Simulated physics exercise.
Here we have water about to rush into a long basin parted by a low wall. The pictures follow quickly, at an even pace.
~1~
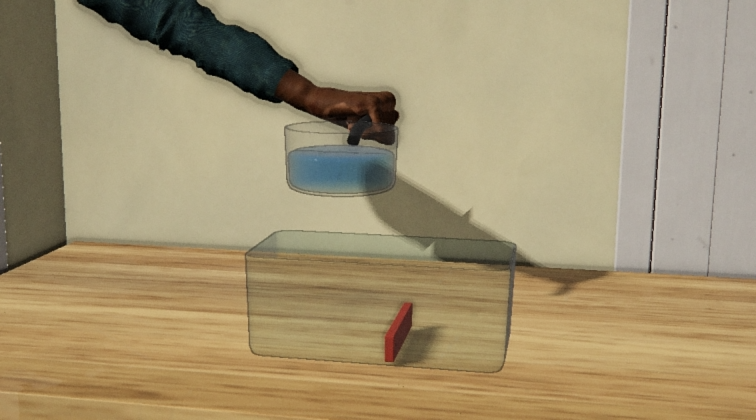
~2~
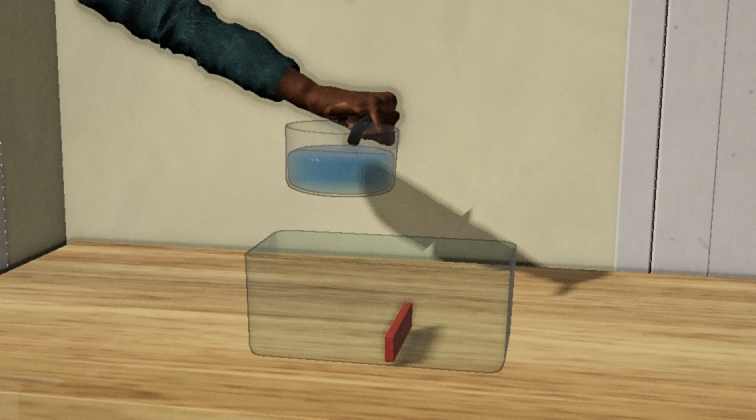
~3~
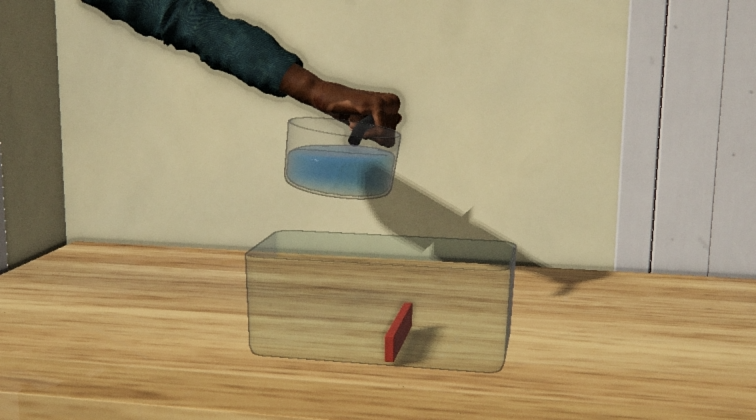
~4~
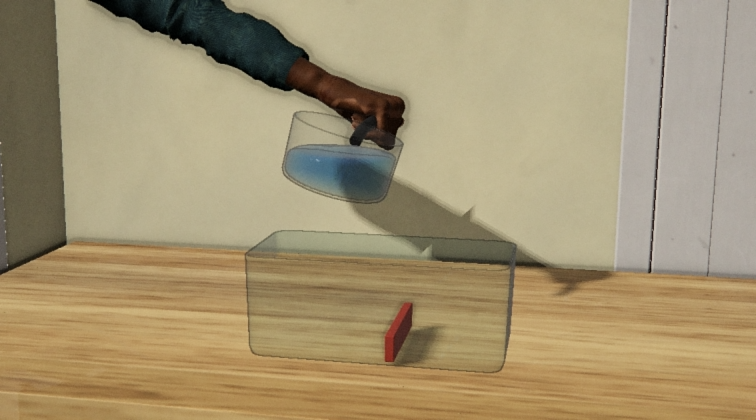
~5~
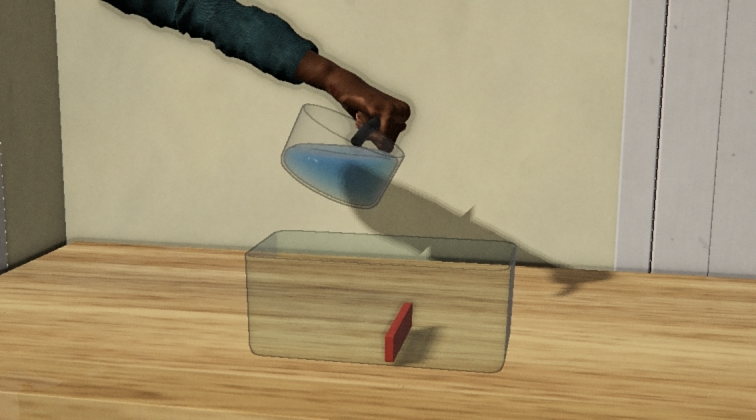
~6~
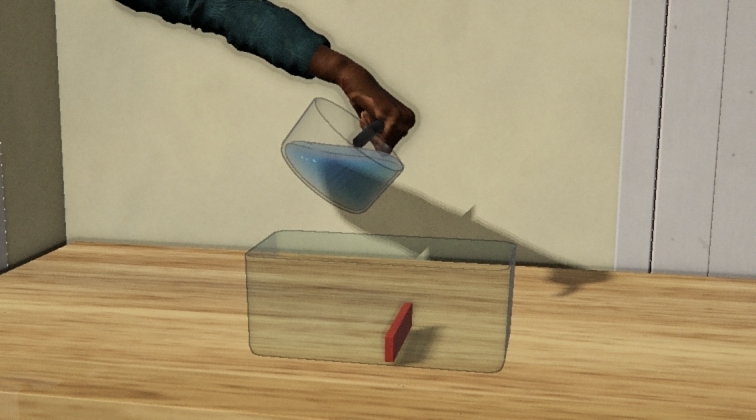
Clear round container of blue water tilting steadily rightward in a hand above a long transparent basin with a low red wall.
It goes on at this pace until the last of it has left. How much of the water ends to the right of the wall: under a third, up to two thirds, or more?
It comes to more than two thirds.
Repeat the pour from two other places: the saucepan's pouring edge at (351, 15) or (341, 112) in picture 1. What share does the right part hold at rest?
First some 55, then 15 per cent.
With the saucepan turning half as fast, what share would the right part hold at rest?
Near 90 %.
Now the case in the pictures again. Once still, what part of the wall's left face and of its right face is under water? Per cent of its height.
Left: 10 %. Right: 80 %.
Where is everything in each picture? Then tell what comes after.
In the first frame, it leans 0°; its right rim is at (396, 131); the water meets the walls at (292, 150) and (395, 154); the long basin's rim runs from (261, 244) to (513, 257); the wall's top is at (399, 320).
In the second frame, it leans 2°; its right rim is at (397, 132); the water meets the walls at (291, 150) and (394, 154).
In the third frame, it leans 7°; its right rim is at (399, 138); the water meets the walls at (291, 149) and (395, 155).
In the fourth frame, it leans 15°; its right rim is at (401, 147); the water meets the walls at (291, 149) and (396, 156).
In the fifth frame, it leans 26°; its right rim is at (402, 158); the water meets the walls at (289, 147) and (399, 159).
In the sixth frame, it leans 39°; its right rim is at (401, 172); the water meets the walls at (288, 142) and (399, 161).
A moment on, the saucepan is tipped on its side and 32 per cent is still to pour, 0 is left of the wall and 32 right of it.
Next, the saucepan is tipped right over and 10 per cent is still to pour, 10 is left of the wall and 73 right of it.
Then the saucepan is tipped right over and 2 per cent is still to pour, 14 is left of the wall and 81 right of it.
Later the saucepan is tipped right over and 0 per cent is still to pour, 14 is left of the wall and 84 right of it.
At rest 15 per cent lies left of the wall, 84 right of it and 1 outside.
